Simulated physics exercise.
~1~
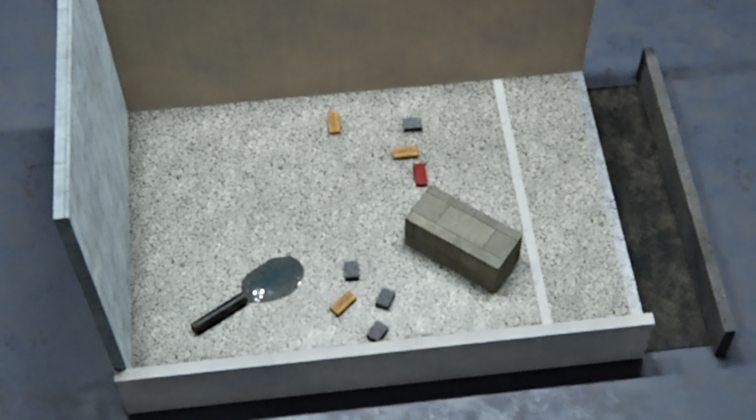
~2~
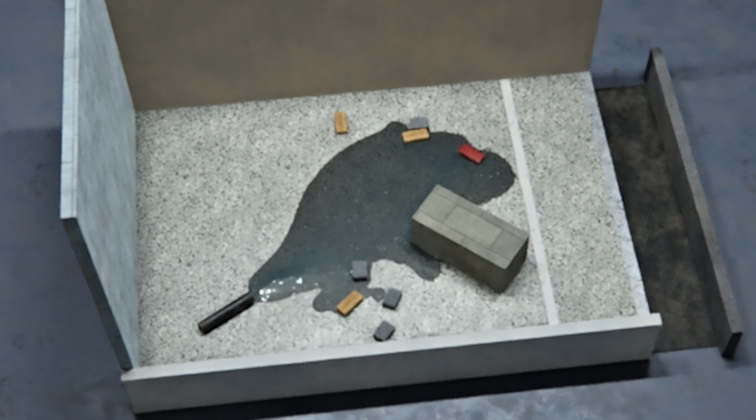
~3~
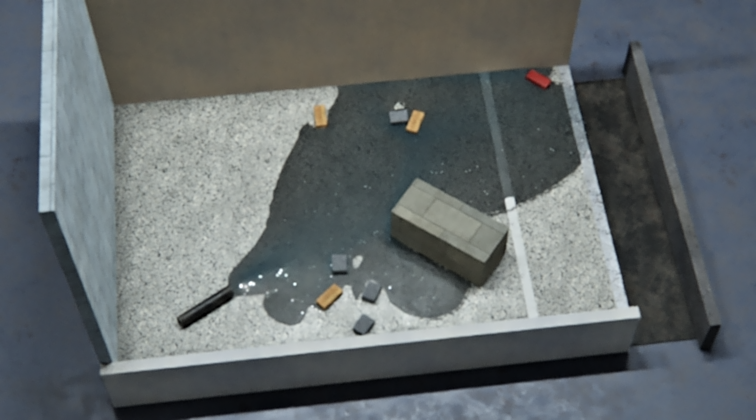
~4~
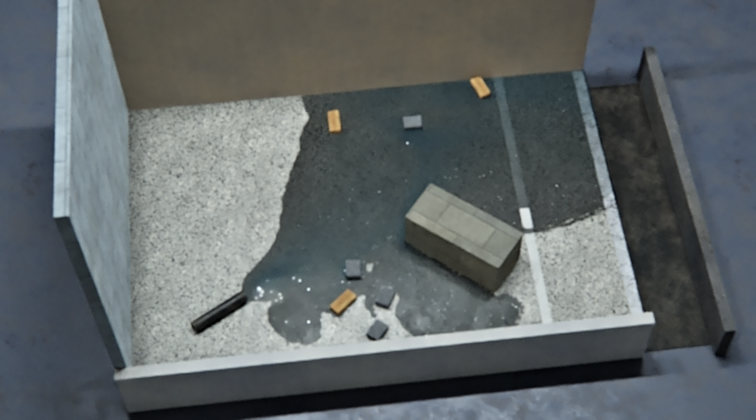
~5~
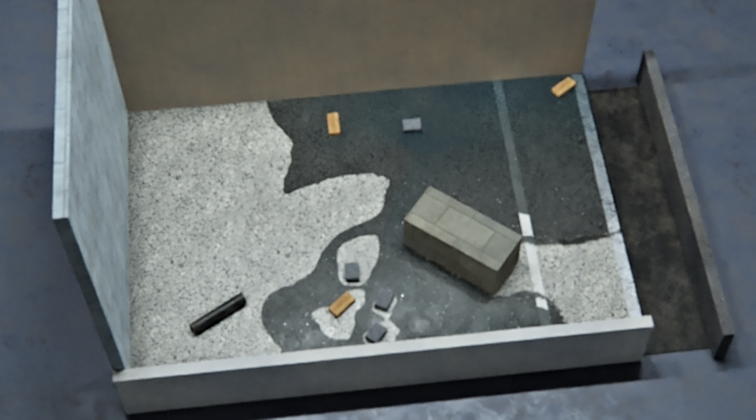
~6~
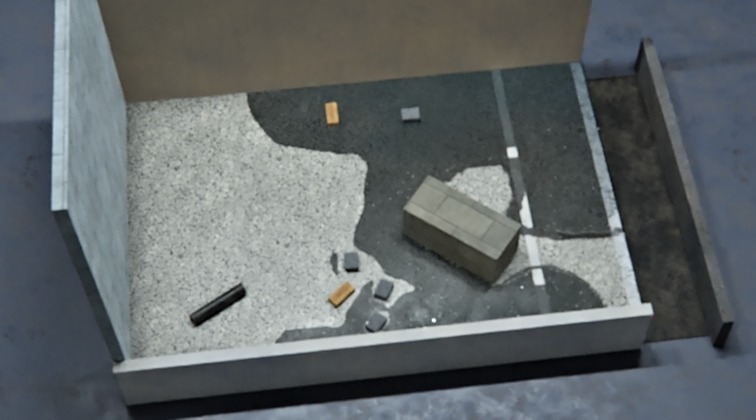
In a shallow walled bay with a pale speckled floor, a puddle spreads from the end of a dark hose at lower left, with small orange, grey and red blocks scattered around a large stone-coloured box. The water fans toward the back and right, pushing the red block up and rightward. It crosses the white stripe to the far right corner, then disappears from the bay. An orange block follows along the back wall and is gone too. The water then draws back from the left, leaving wet patches and the remaining small blocks on the floor.
